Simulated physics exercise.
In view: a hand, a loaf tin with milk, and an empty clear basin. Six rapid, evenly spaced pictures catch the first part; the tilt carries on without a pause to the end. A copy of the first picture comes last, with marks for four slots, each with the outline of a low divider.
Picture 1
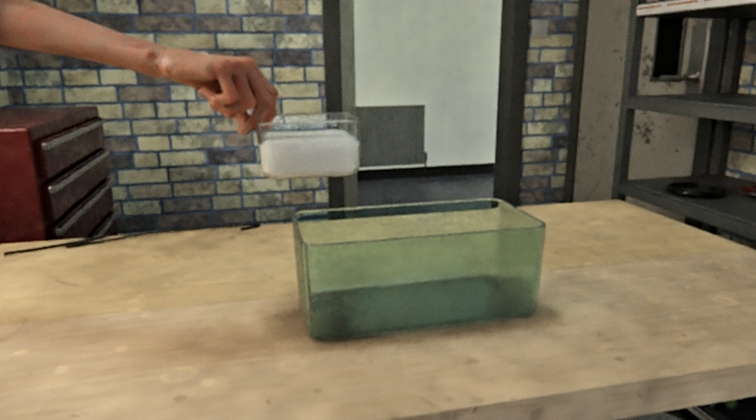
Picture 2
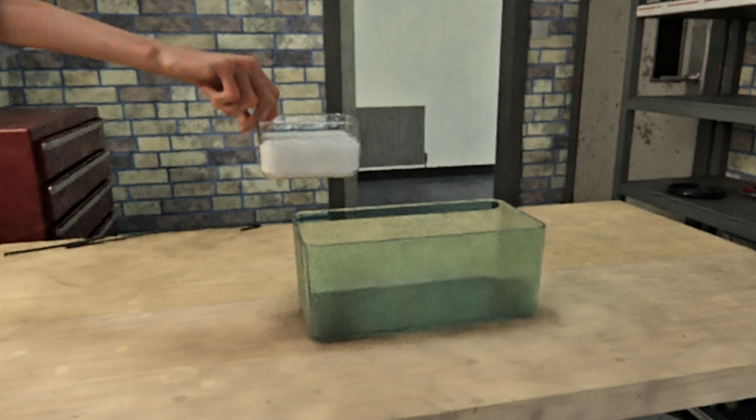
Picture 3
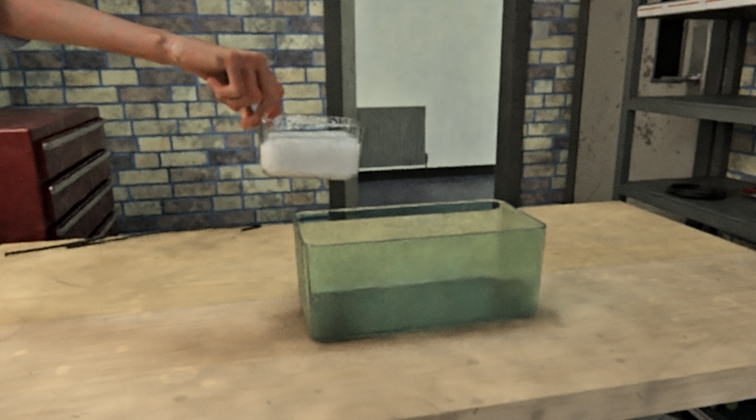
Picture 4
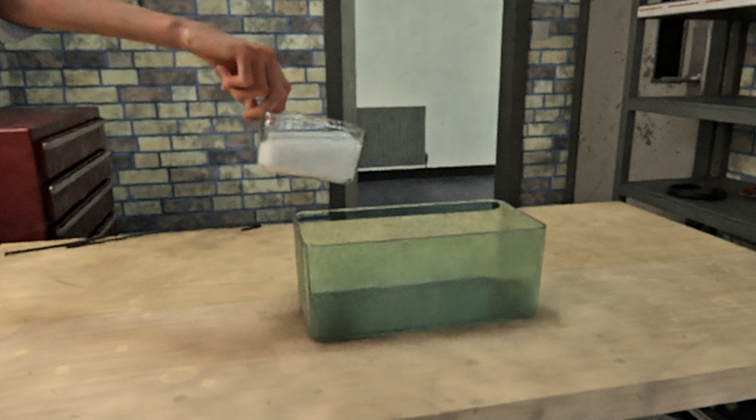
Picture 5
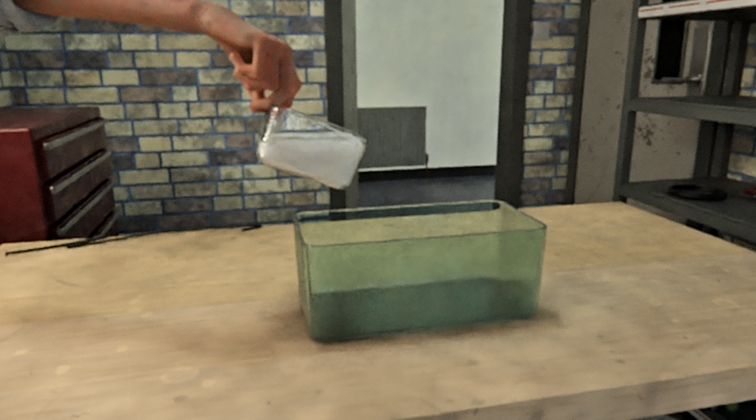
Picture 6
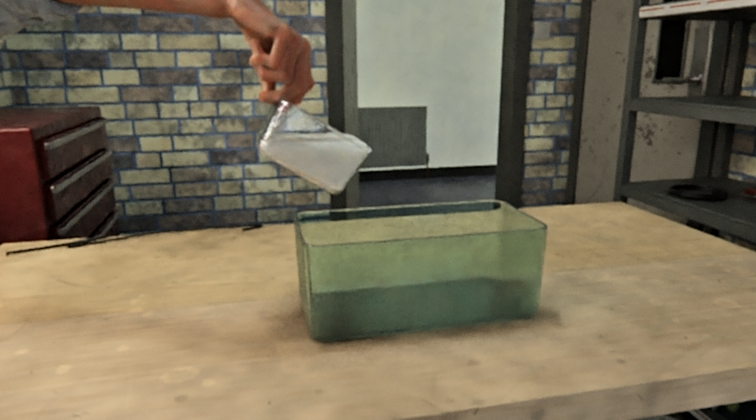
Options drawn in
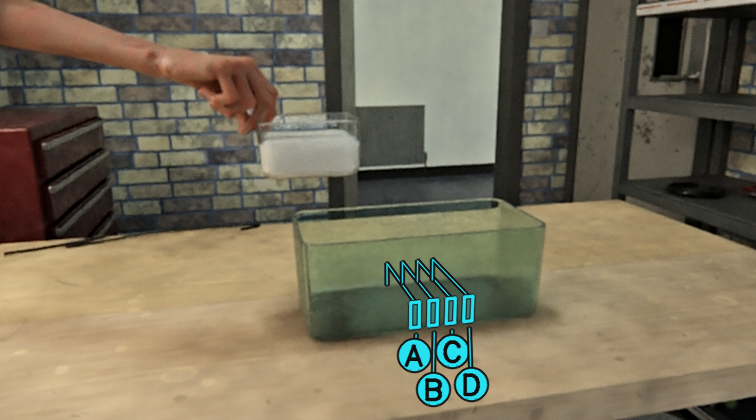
A hand tips a small clear container of milk rightward above a basin, milk reaching over its lip.
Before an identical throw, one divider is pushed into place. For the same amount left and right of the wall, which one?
The best place is A.
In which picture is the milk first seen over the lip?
Picture 6.
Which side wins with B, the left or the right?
The left one.
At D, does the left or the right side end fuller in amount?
The left one.
On the marked copy, A at (416, 334); B at (434, 332); C at (451, 329); D at (469, 327).
For place A, about 48 % ends left of the wall and 52 % right of it.
For place B, about 89 % ends left of the wall and 10 % right of it.
For place C, about 92 % ends left of the wall and 8 % right of it.
For place D, about 93 % ends left of the wall and 6 % right of it.
